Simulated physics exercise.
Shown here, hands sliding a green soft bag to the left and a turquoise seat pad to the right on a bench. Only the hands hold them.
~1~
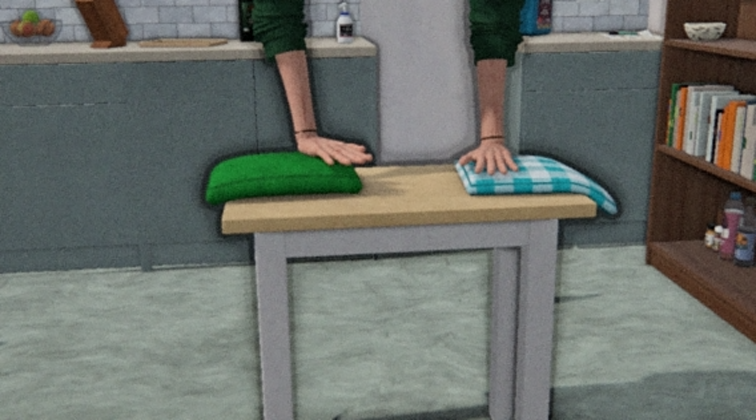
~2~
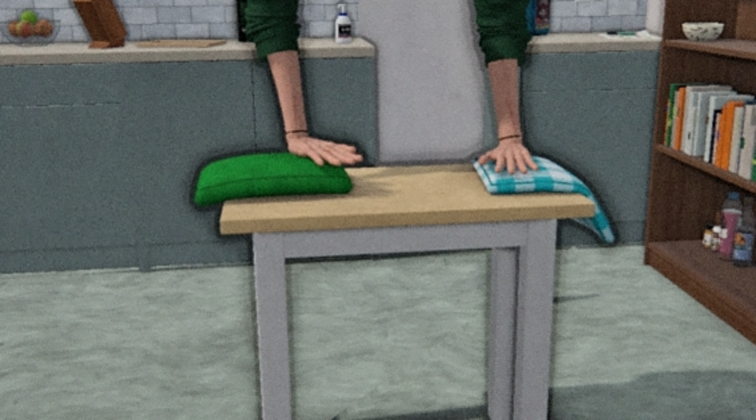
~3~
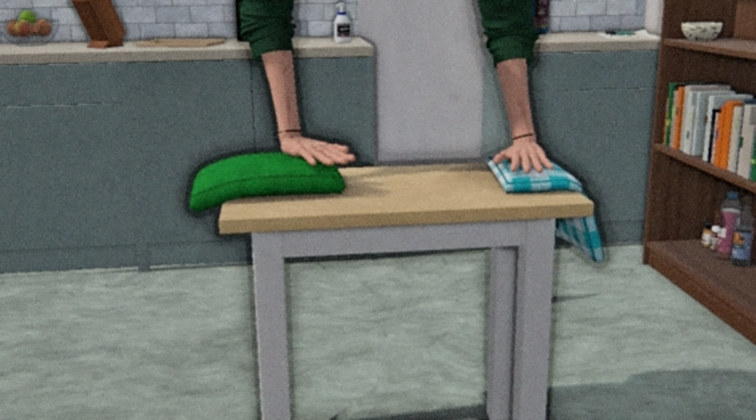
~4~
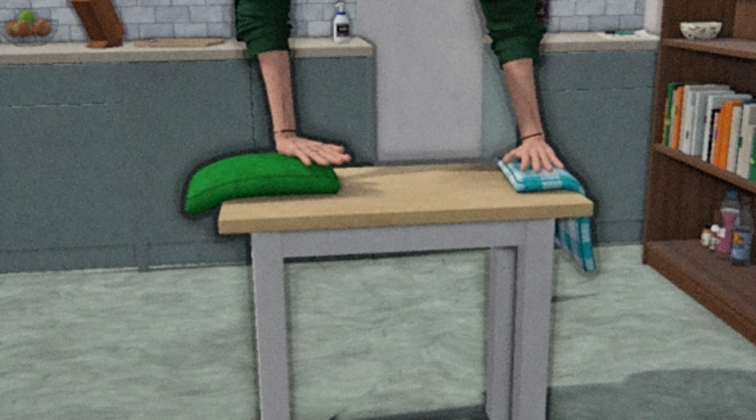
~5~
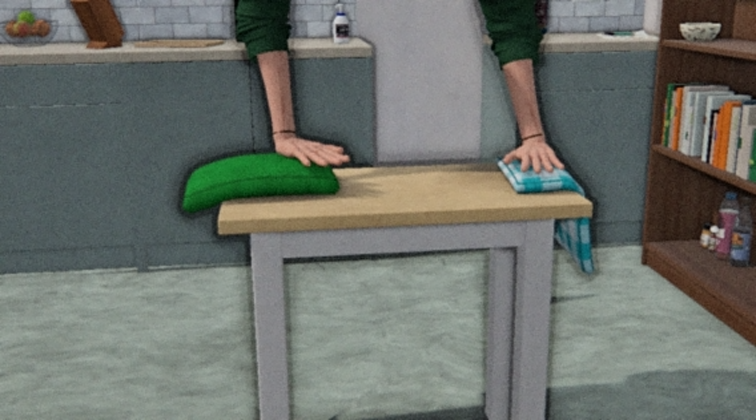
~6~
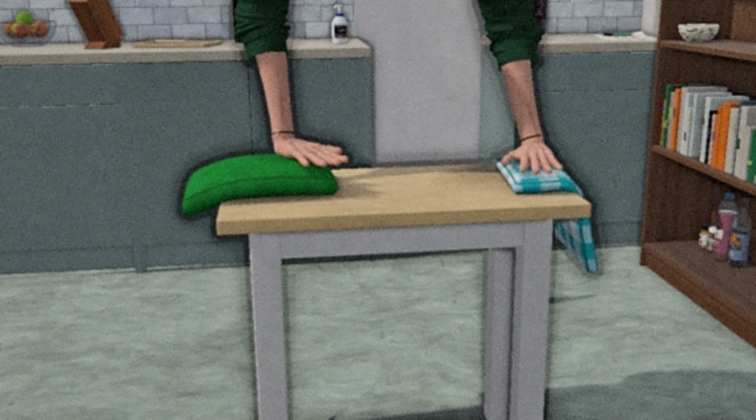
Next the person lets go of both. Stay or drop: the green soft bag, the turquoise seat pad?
In the end the green soft bag remains on top, the turquoise seat pad goes down.
Then, 0.26 s after the last picture, soft bag lying still; seat pad falling near (563, 219).
Then, 0.48 s after the last picture, soft bag lying still; seat pad falling near (580, 337).
Then, 0.68 s after the last picture, soft bag lying still; seat pad on the floor.
At rest, soft bag lying still; seat pad on the floor. The green soft bag holds its place and the turquoise seat pad slumps off the end.
